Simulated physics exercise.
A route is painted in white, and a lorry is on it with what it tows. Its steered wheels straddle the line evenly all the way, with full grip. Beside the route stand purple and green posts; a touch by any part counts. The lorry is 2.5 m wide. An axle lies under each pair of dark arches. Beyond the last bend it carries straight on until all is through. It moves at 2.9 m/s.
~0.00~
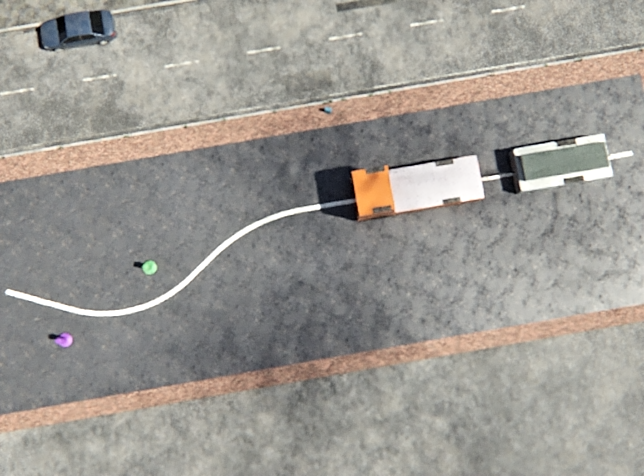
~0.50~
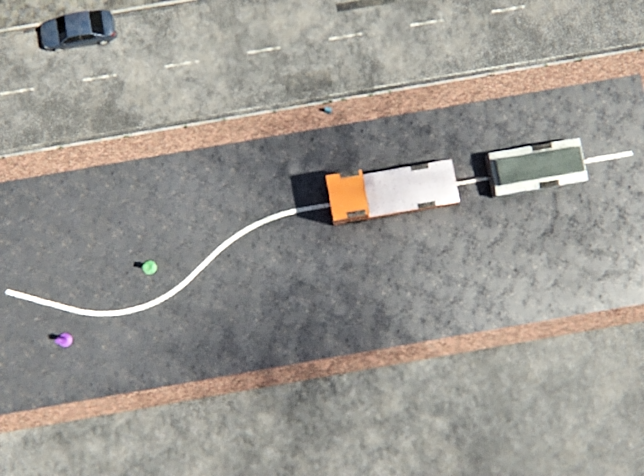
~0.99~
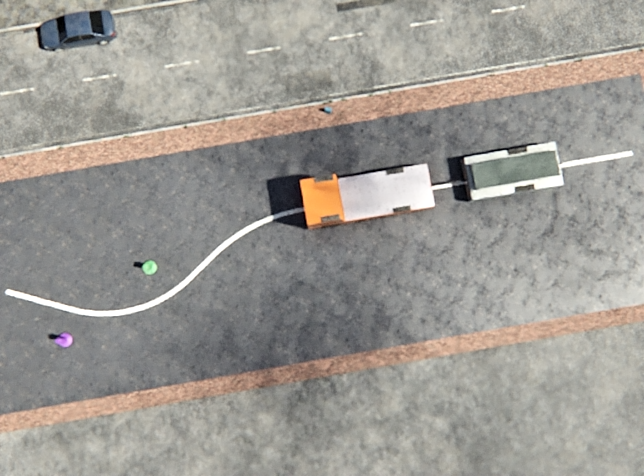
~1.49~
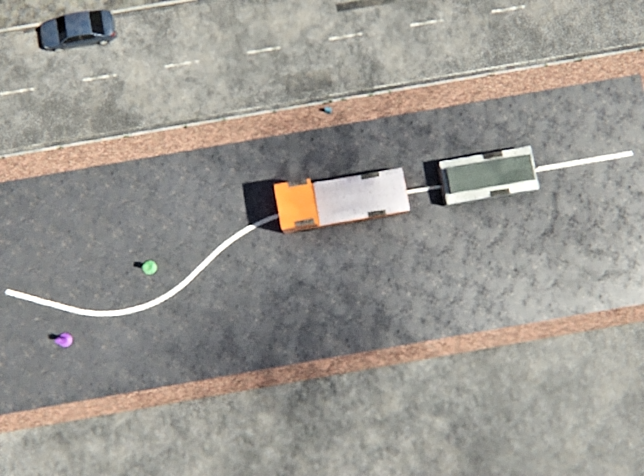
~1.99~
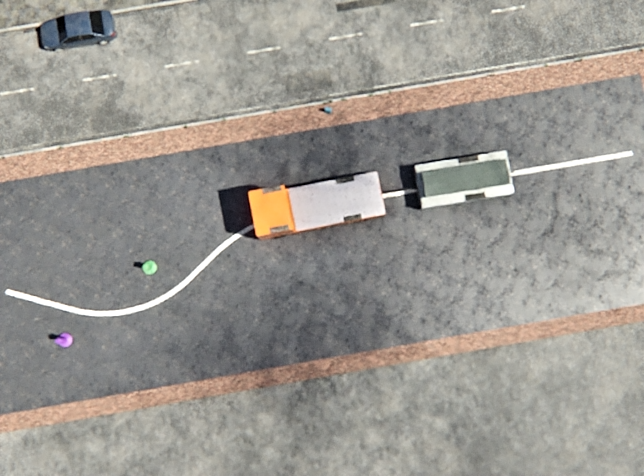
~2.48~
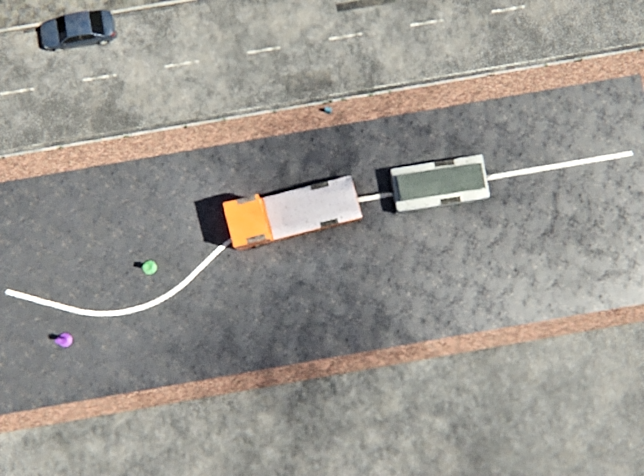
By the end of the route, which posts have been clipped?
The purple one takes a hit; the green one takes a hit.
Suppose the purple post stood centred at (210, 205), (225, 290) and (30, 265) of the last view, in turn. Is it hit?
First missed, second hit, third struck.
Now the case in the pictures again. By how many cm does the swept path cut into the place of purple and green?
About: Purple 30, green 70.
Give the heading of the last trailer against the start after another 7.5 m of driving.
About 10°.
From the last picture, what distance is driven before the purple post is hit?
About 11.5 m.
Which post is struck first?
The green one.
By 4.6 s, the last axle is at (346, 202) of the last picture, 15 cm off the line.
By 5.7 s, the last axle is at (298, 221) of the last picture, 80 cm off the line; the lorry has hit green.
By 6.5 s, the last axle is at (265, 239) of the last picture, 110 cm off the line; the lorry has hit purple.
By 8.9 s, the last axle is at (159, 281) of the last picture, 80 cm off the line.
By 13.1 s, the last axle is out of the picture, 40 cm off the line; 2 of 2 struck in all.
